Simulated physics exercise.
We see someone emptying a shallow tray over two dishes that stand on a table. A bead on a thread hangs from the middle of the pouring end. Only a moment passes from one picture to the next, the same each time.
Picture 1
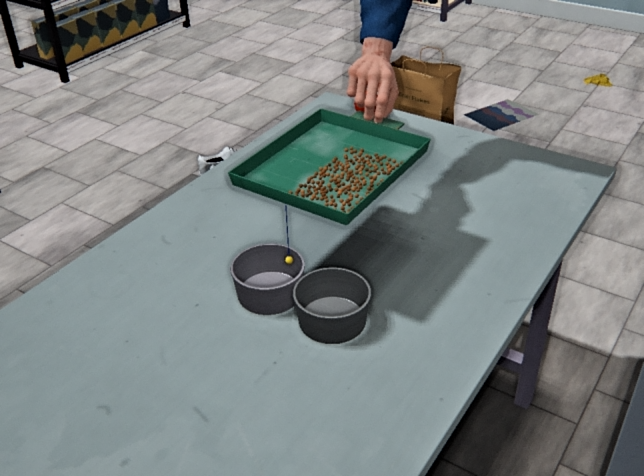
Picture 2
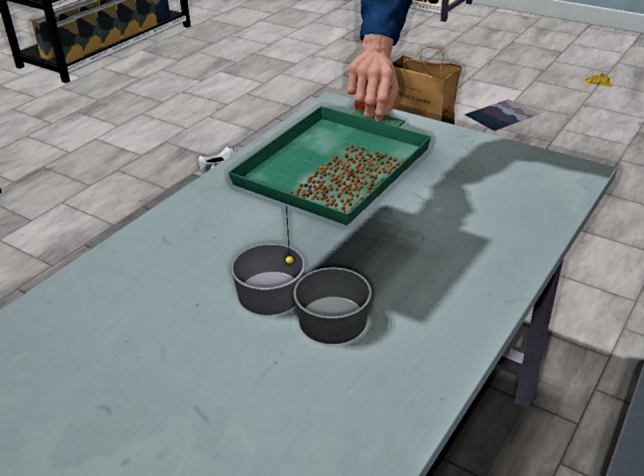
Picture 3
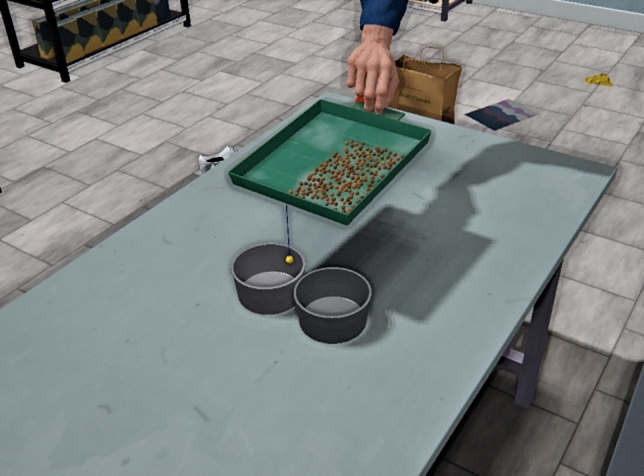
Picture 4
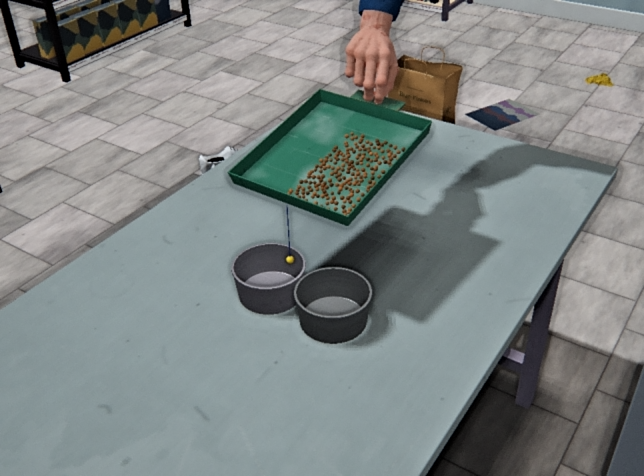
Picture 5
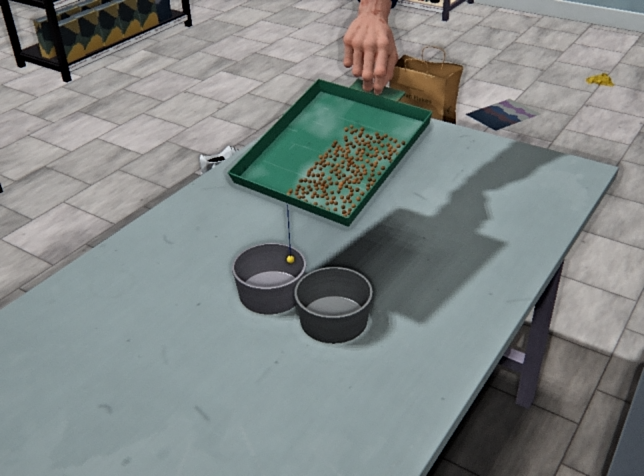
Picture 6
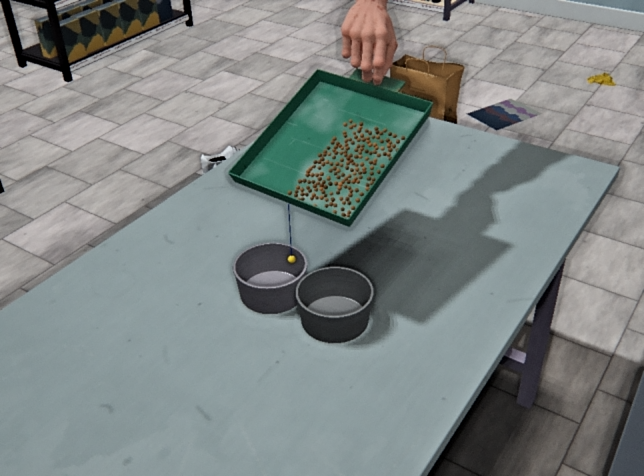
In the video, a hand holds a green tray of small brown balls above two gray dishes on a table, a yellow bead hanging from its near edge, and gradually raises the tray's far end, tilting it toward the dishes.
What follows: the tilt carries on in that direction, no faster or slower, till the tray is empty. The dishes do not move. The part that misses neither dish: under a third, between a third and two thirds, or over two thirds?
In the dishes lies over two thirds of it.
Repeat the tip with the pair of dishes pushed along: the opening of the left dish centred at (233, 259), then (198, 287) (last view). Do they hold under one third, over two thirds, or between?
The first try: The middle third. The second: Below one third.
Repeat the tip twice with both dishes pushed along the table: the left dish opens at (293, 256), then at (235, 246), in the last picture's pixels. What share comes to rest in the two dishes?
In turn 10 and 20 in a hundred.
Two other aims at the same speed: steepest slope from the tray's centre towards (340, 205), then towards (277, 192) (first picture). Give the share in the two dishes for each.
Roughly 100 per cent, and 60 per cent.
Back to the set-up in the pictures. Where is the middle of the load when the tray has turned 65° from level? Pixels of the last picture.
Near (324, 205).
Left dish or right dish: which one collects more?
More ends in right.
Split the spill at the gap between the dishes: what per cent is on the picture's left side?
Close to 80 per cent.
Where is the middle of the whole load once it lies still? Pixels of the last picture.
Near (330, 321).
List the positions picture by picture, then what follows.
Corners of the pouring end at (232, 172) and (347, 212), level; middle of the load at (348, 180), cereal balls; left dish at (247, 297); right dish at (311, 325); bead on its thread at (289, 260), in the first frame.
Corners of the pouring end at (232, 172) and (347, 212), level; middle of the load at (348, 179), in the second frame.
Corners of the pouring end at (232, 172) and (347, 213), tipped barely, lowest at the right corner; middle of the load at (348, 176), in the third frame.
Corners of the pouring end at (231, 172) and (347, 214), tipped a little, lowest at the right corner; middle of the load at (348, 172), in the fourth frame.
Corners of the pouring end at (231, 172) and (347, 215), tipped a little, lowest at the right corner; middle of the load at (348, 169), in the fifth frame.
Corners of the pouring end at (231, 172) and (347, 217), tipped clearly, lowest at the right corner; middle of the load at (347, 168), most on the move; left dish at (249, 296); right dish at (314, 324), in the sixth frame.
Soon after the last picture, tray tipped steeply; nearly all on the tray; a stray few in the right dish; a stray few in the air.
A little later, tray tipped past a quarter turn; about a third on the tray; about a quarter in the right dish; a stray few outside both; about a third in the air.
Later still, tray tipped past a quarter turn; most in the right dish; a small part in the left dish; about a quarter outside both.
At rest, tray tipped past a quarter turn; most in the right dish; a small part in the left dish; about a quarter outside both.
